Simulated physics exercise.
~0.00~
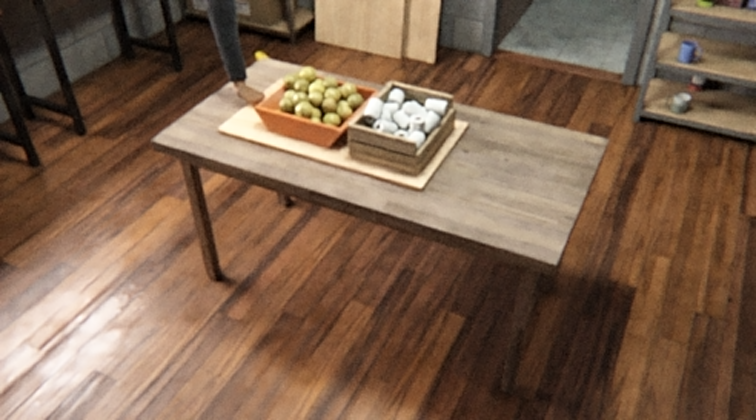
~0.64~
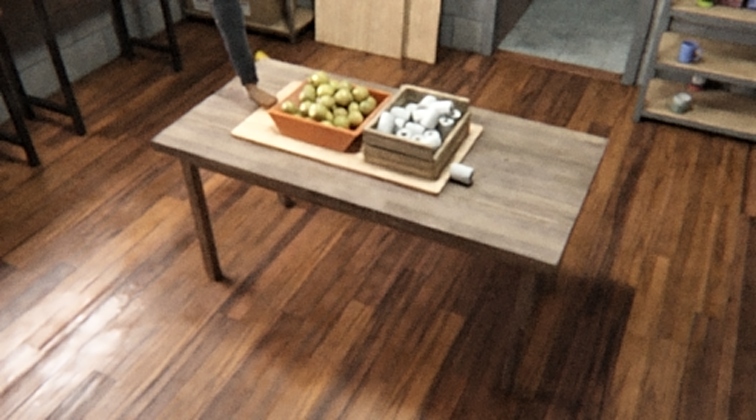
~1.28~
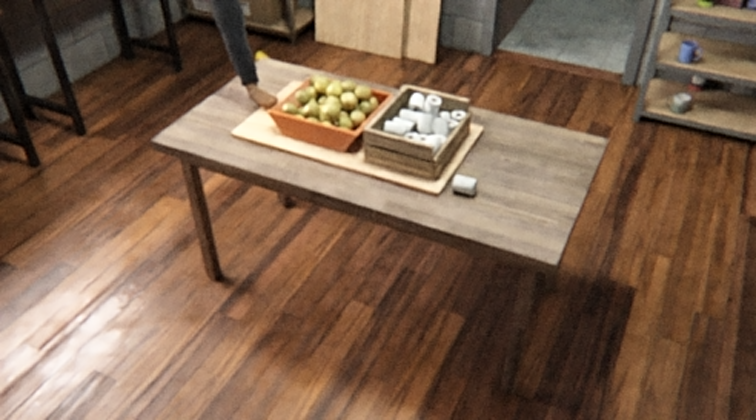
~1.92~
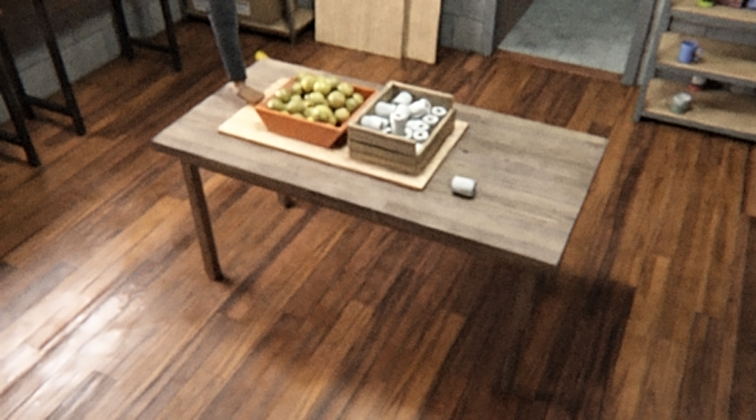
A pale board carrying an orange container of yellowish-green apples on the left and a slatted wooden container of white paper rolls on the right lies on a wooden table, seen from above in a room with a glossy plank floor. A hand and arm reach in at the board's left end. The board slides to the right with both containers, and one roll comes out over the wooden container's right side, landing on its side on the tabletop. It settles slightly nearer the front edge. The board then moves back left, leaving that roll alone on the table while the apples stay in their container.
